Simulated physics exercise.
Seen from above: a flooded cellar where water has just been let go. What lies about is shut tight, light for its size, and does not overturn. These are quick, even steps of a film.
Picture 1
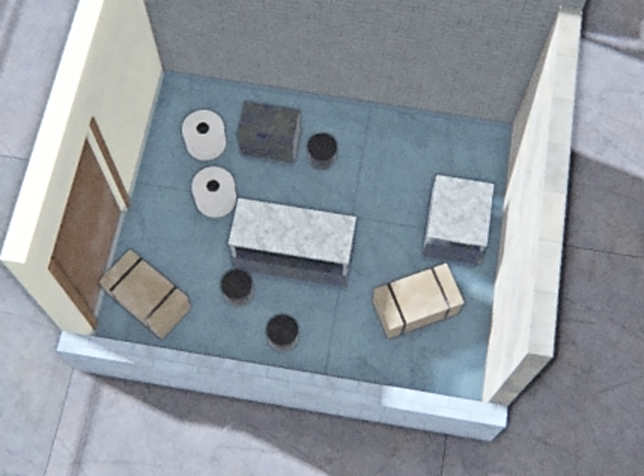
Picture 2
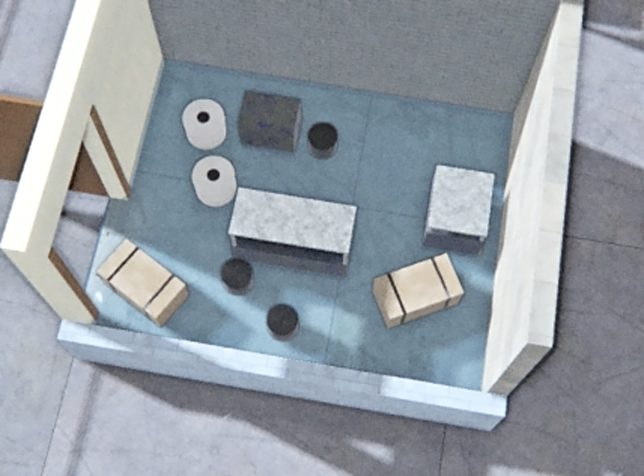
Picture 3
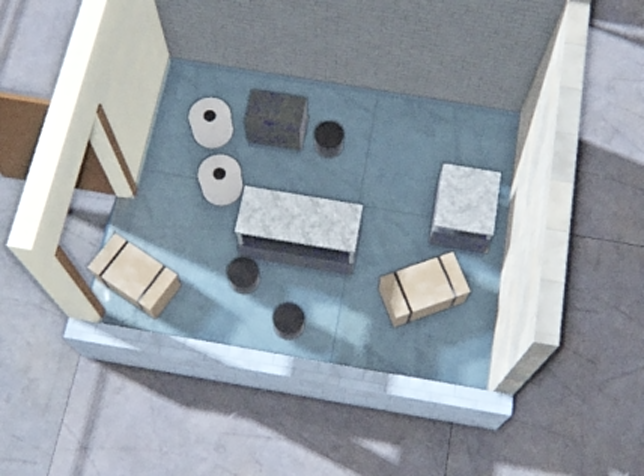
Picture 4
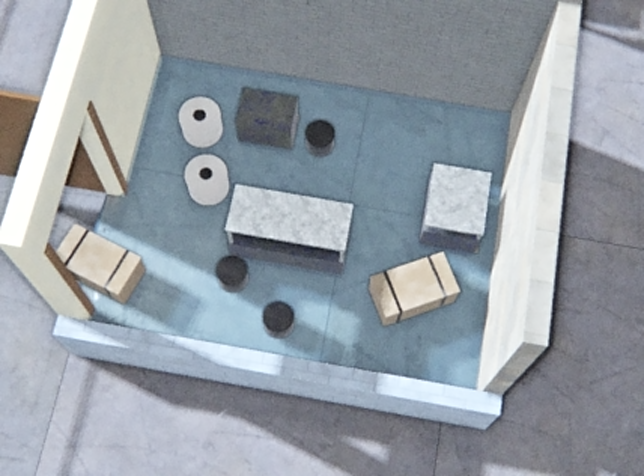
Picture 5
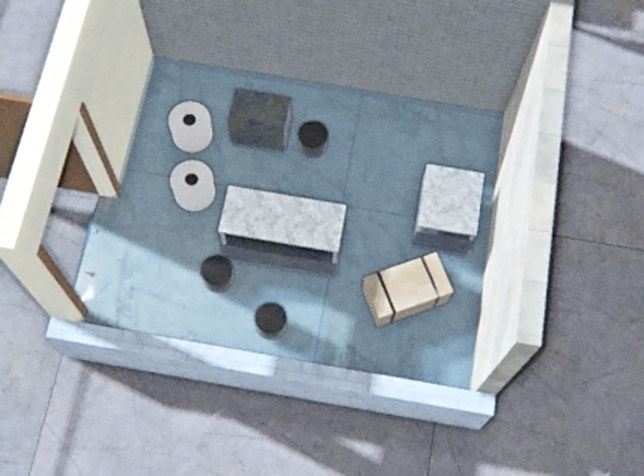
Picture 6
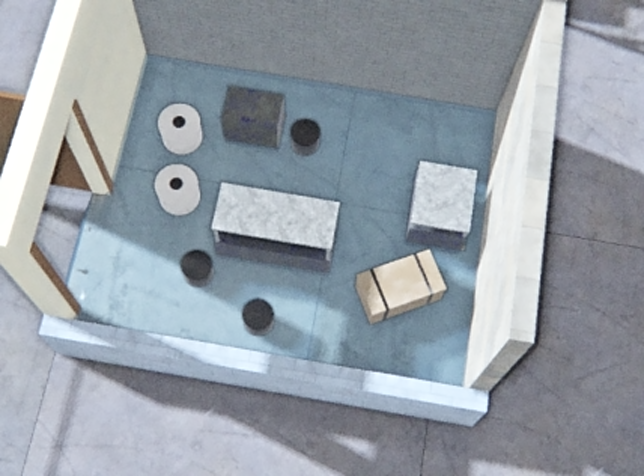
A tan, dark-banded box is at the lower left of an open-topped, blue-floored room with pale walls, seen from high above. Around it are two white rounded objects, a dark box, three dark round ones, two pale grey blocks and another tan box at right. The brown left door opens outward, the left box slides to the doorway and disappears, a dark round object drifts left, and the camera sways slightly.
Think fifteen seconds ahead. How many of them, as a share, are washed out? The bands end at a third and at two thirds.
That comes to at least two thirds.
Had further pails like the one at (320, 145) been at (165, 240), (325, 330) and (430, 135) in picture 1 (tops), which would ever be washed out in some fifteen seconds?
In turn: Through, through, inside.
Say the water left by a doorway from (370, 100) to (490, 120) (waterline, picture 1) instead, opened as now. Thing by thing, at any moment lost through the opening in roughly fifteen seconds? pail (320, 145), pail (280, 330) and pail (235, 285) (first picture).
In that order: Out, stays, no.
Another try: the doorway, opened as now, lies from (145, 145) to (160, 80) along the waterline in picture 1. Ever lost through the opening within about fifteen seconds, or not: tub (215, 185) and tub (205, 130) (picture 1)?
As listed: Washed out, carried outside.
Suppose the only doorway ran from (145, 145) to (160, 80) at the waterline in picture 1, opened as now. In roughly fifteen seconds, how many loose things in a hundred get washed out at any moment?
Some 40 per cent.
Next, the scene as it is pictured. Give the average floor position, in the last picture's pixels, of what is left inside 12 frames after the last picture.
Around (219, 258).
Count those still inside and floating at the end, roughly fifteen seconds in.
That makes 1.
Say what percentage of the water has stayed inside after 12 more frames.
I make it 70 per cent.
A moment on, 1 of 7 are out; 6 afloat.
Next, 4 of 7 are out; 3 afloat.
Later, 5 of 7 are out; 2 afloat.
In the end, 6 of 7 are out; 1 afloat.
